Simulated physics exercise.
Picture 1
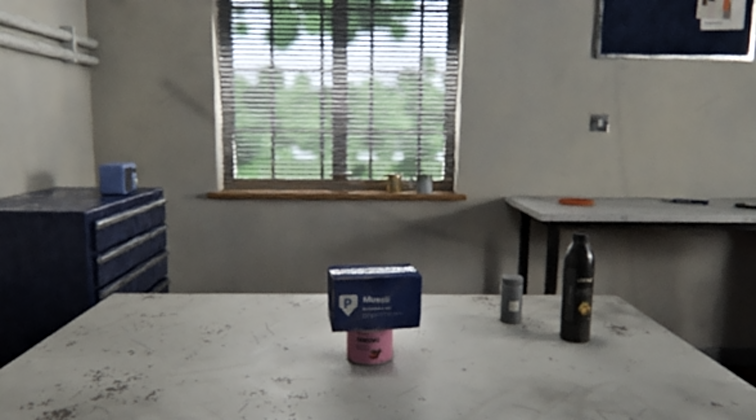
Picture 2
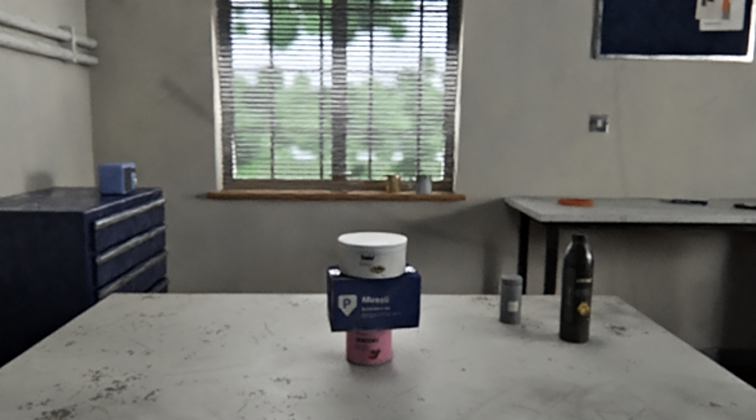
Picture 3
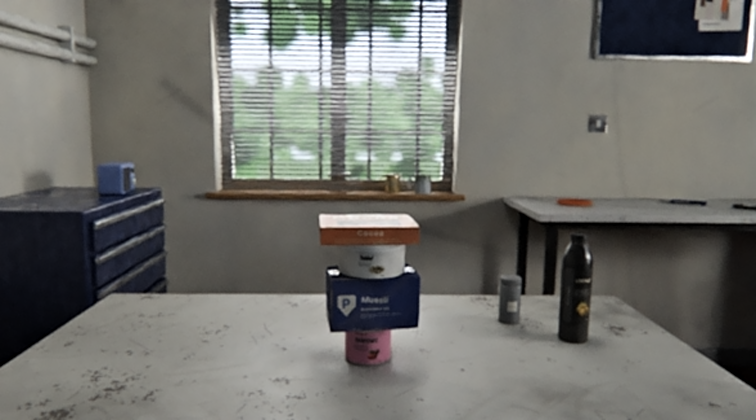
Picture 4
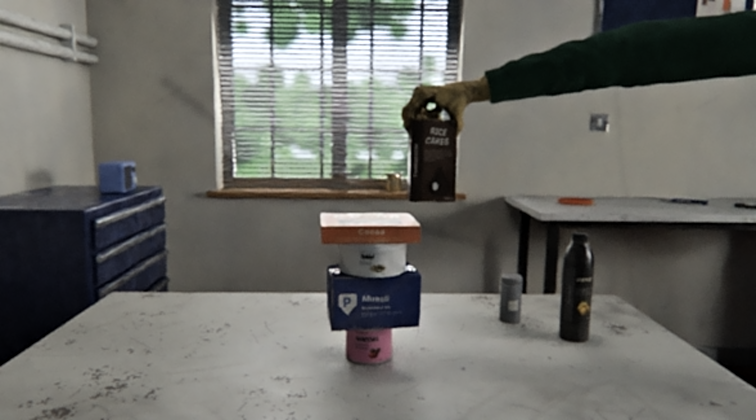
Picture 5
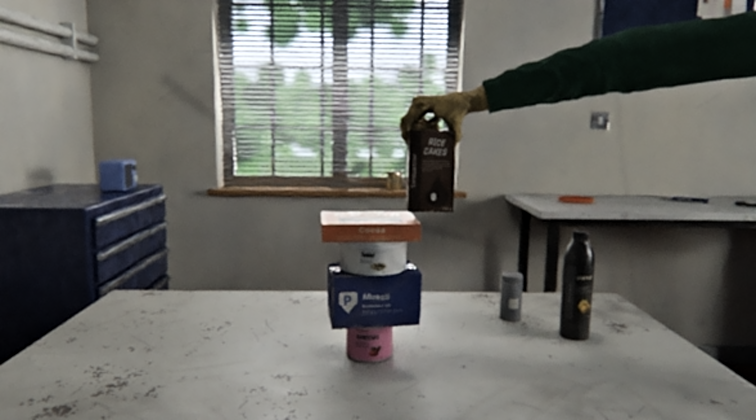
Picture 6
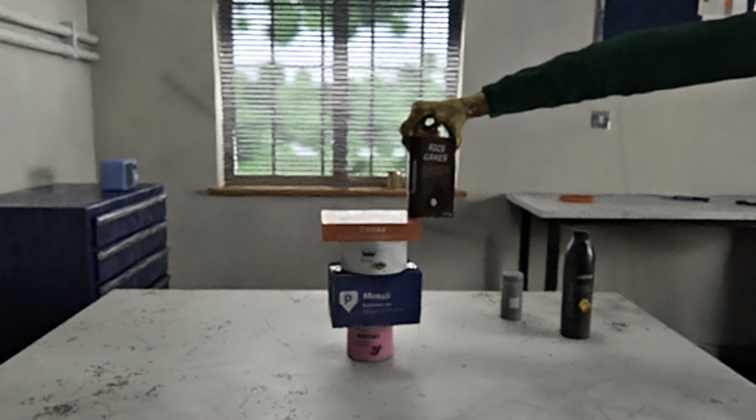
In a grey room, a stack on a table grows by a white tub and orange packet, then a hand lowers a brown carton slightly.
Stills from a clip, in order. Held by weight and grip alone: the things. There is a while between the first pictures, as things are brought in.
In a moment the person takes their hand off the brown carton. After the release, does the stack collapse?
Yes, safe to say it doesn't work.
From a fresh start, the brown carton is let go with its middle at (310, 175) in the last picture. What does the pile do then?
Topples.
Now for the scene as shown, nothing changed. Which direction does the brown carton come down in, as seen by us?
Result: Further right.
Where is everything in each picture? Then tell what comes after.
The last thing is not in view yet; blue box (373, 296), in the first picture.
The last thing is not in view yet, in the second picture.
The last thing is not in view yet; pink tub (368, 340), in the third picture.
On its way; brown carton (432, 161); blue box (373, 295), in the fourth picture.
On its way; brown carton (430, 171); orange packet (368, 226), in the fifth picture.
In place under the hand; brown carton (430, 176); pink tub (370, 336), in the sixth picture.
Then, 0.30 s past the last view, brown carton now fallen.
Then, 0.40 s past the last view, things are still on the move.
Then, 0.60 s past the last view, as before.
Finally, fallen, brown carton; the other 6 still in place. Final places as the last picture's camera would see them, brown carton near (472, 361). The pile loses its balance.
